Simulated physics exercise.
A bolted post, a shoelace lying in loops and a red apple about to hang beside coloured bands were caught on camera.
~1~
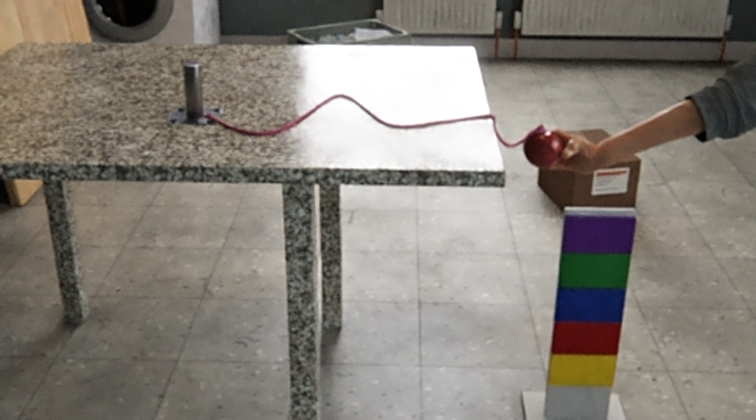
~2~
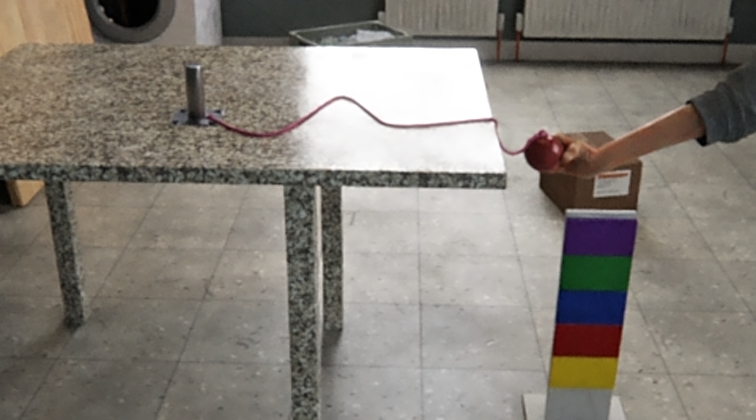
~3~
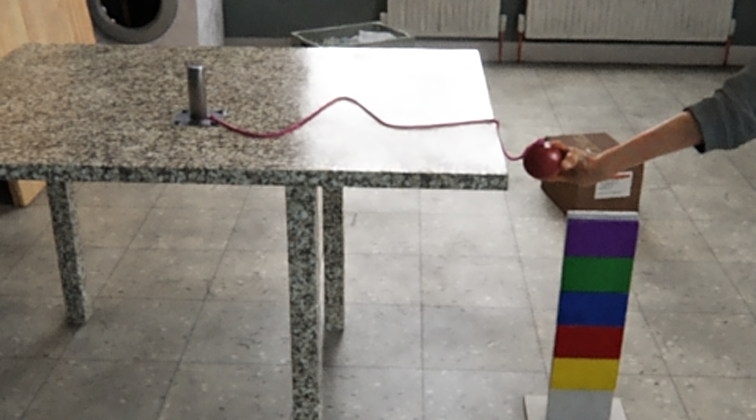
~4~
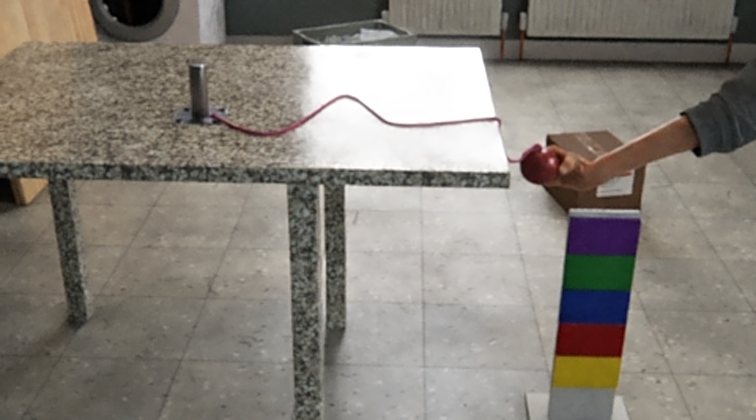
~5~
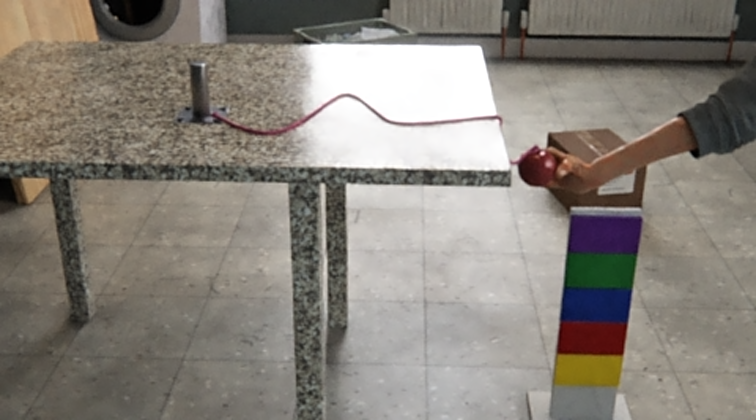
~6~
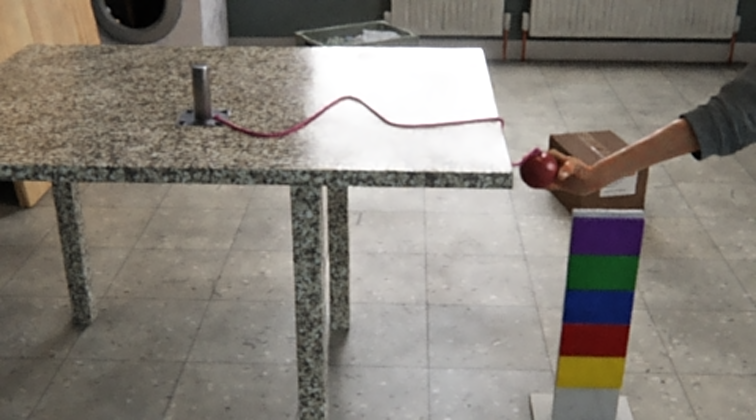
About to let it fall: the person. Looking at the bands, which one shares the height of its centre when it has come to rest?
The red one shares that height.
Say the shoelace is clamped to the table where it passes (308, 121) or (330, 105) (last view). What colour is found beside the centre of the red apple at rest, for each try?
Blue, then green.
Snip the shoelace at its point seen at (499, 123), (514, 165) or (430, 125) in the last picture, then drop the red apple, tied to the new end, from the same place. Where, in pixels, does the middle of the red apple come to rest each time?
Try 1: (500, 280); try 2: (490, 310); try 3: (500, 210).
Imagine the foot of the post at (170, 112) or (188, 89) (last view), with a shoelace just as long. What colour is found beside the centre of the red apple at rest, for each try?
For the first it would be blue, for the second blue.
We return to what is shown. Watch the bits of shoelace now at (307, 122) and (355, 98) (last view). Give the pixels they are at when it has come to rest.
First one: (350, 118); second one: (451, 118).
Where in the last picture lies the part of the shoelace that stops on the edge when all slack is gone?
The point sits close to (376, 113).
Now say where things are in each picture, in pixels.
The first frame shows red apple (543, 149); purple (599, 236); green (595, 271); blue (591, 306); red (587, 339); yellow (583, 371).
The second frame shows red apple (544, 153); shoelace through (234, 129) (304, 120) (349, 98) (390, 125) (481, 120).
The third frame shows red apple (542, 161).
The fourth frame shows red apple (539, 166); shoelace through (238, 128) (307, 119) (352, 97) (393, 124) (485, 119).
The fifth frame shows red apple (537, 168).
The sixth frame shows red apple (539, 170); shoelace through (241, 130) (310, 120) (355, 98) (396, 125) (487, 119).
A little later, apple near (451, 322); level with blue.
Next, apple near (512, 343); level with red.
When it is over, apple near (482, 346); level with red. Its middle rests at the red band.
